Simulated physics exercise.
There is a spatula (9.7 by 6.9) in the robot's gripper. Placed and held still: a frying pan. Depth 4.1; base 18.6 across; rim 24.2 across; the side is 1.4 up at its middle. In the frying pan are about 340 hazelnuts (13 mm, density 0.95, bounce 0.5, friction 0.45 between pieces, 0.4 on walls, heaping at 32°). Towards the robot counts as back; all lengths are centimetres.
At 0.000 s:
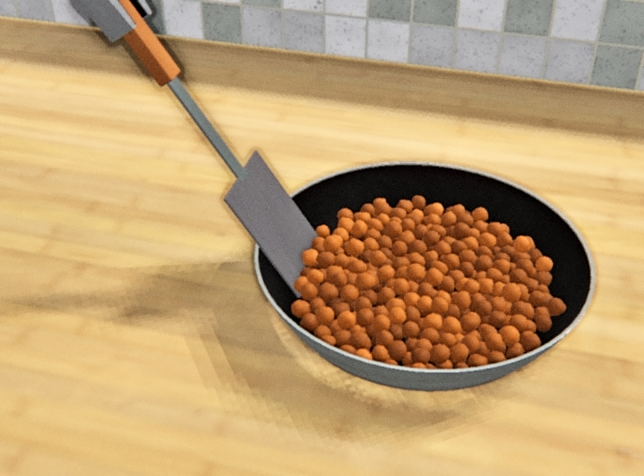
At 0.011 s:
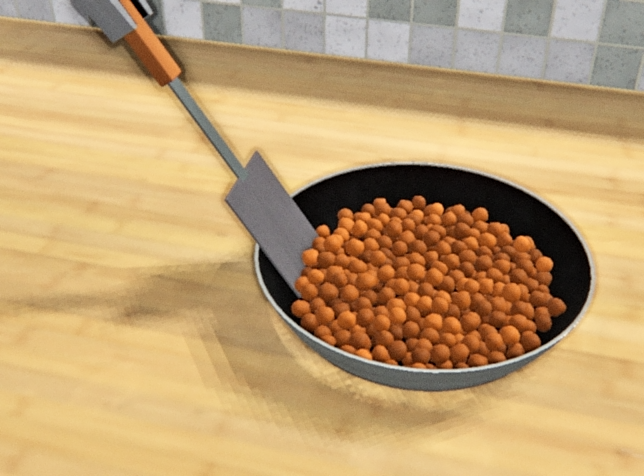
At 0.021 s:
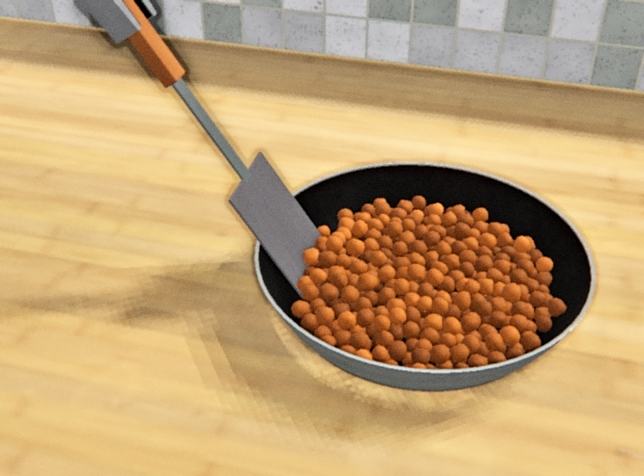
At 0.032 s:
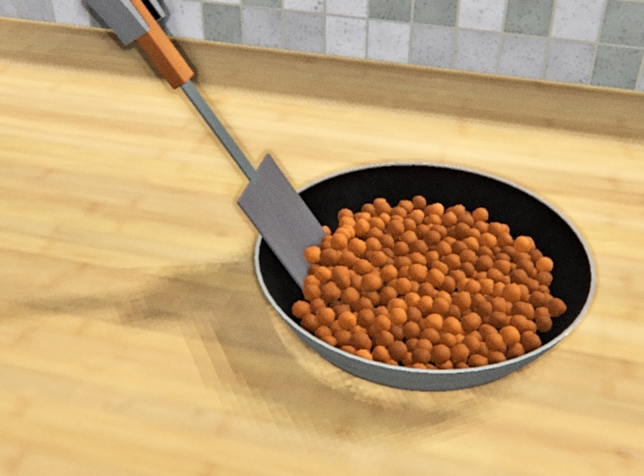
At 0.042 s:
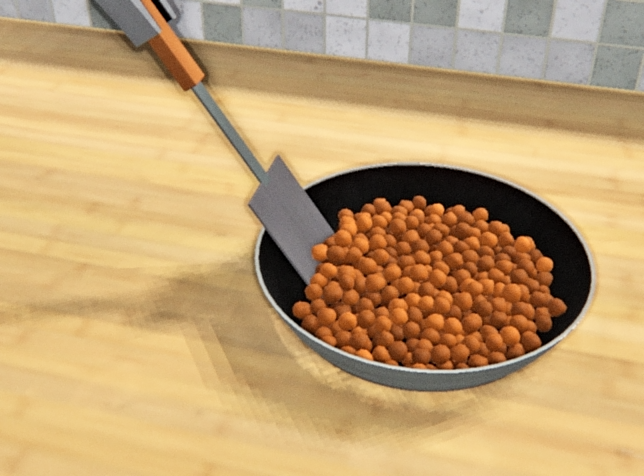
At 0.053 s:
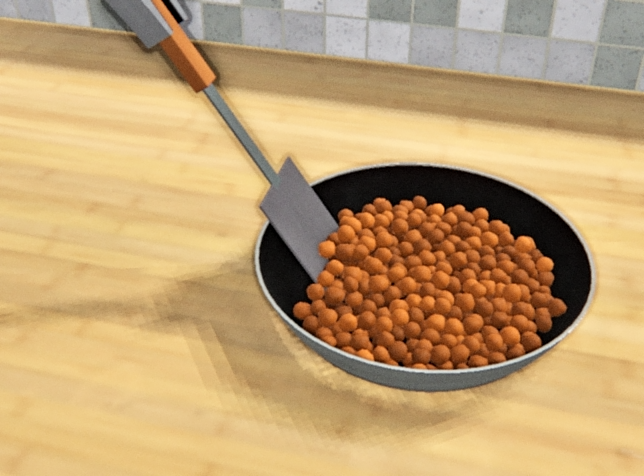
On a light wooden counter beside a tiled wall, a dark frying pan holds a heap of small round orange-brown hazelnuts, with a gripped grey spatula resting at its left edge. The spatula stays still at first, then slides slightly right, pressing into the near nuts, while the pan remains still.
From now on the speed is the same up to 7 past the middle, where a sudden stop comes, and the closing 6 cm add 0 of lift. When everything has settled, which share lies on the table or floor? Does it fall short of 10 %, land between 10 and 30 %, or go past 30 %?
It falls short of 10 %.
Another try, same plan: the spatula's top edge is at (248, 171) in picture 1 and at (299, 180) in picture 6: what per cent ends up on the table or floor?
Off the vessel, on the table or floor: Some 20 percent.
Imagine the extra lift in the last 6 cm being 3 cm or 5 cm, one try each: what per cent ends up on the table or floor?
It comes to around 15 per cent on the first try and around 15 per cent on the second.
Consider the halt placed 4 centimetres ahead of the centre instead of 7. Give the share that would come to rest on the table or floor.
It would come to roughly 0 percent.
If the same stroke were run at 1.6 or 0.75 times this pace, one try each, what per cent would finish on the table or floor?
Try one about 20 %, try two about 5 %.
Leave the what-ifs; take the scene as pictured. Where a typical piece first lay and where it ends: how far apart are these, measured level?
I'd put it at close to 3 centimetres.
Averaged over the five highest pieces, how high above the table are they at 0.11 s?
I'd put it close to 6 cm.
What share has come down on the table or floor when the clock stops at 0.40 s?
Around 5 %.
After 0.11 s, sloping 56°, highest piece 6 above the table; 335 in the frying pan.
After 0.17 s, sloping 56°, highest piece 7 above the table; 335 in the frying pan.
After 0.40 s, sloping 56°, highest piece 5 above the table; 316 in the frying pan, 14 on the table or floor, 5 on the blade or in flight.
After 1.45 s, sloping 56°, highest piece 5 above the table; 314 in the frying pan, 21 on the table or floor.
At rest, 314 in the frying pan, 21 on the table or floor. That is 6 % on the table or floor.
